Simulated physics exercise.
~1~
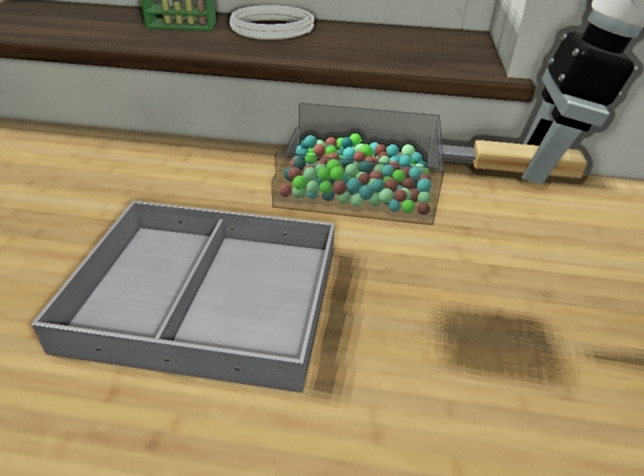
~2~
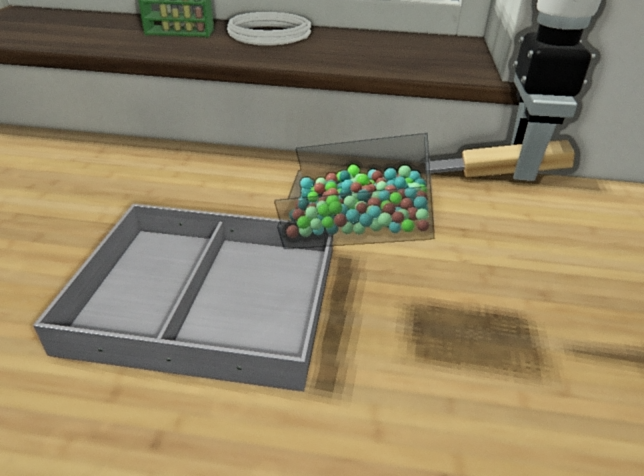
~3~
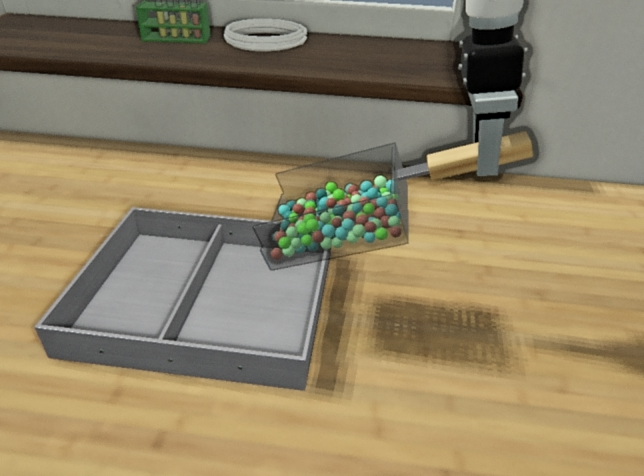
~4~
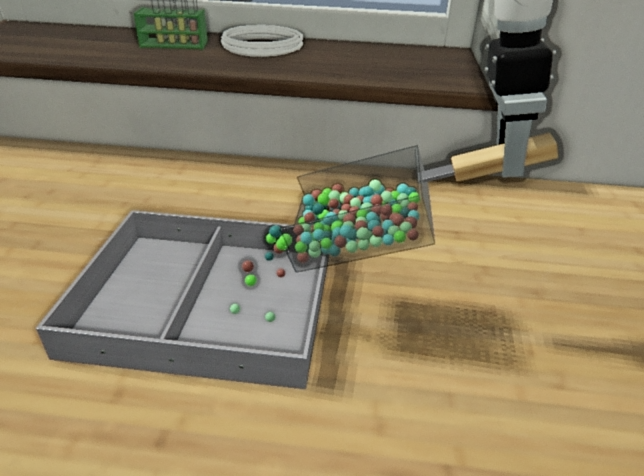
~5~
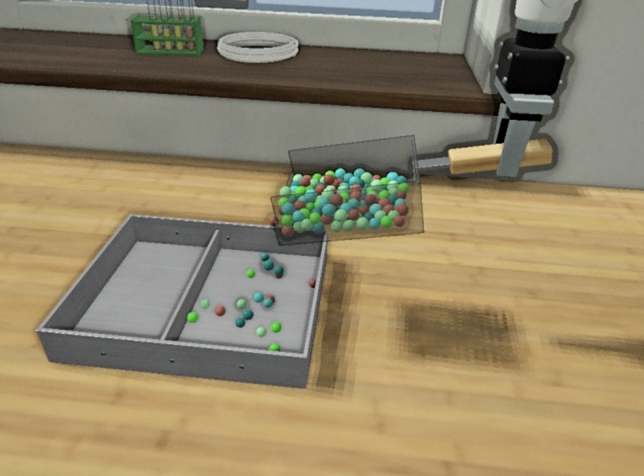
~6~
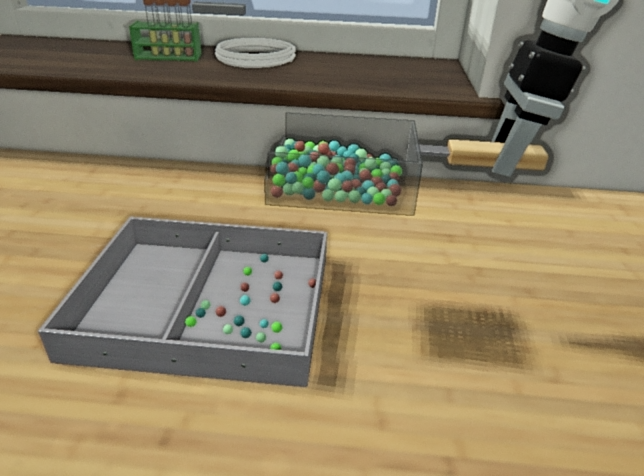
At first, a robot gripper holds a clear box by its wooden handle, full of red, green and blue balls, above a wooden table to the upper right of a grey tray split into two parts. The gripper moves the box left and down, tipping its open end toward the tray. The balls slide toward the low end, and a few spill into the tray's right part. The box then tilts back and rises until it is level. In the end, most balls remain in the box, a small scattering lies in the right part, and the left part stays empty.
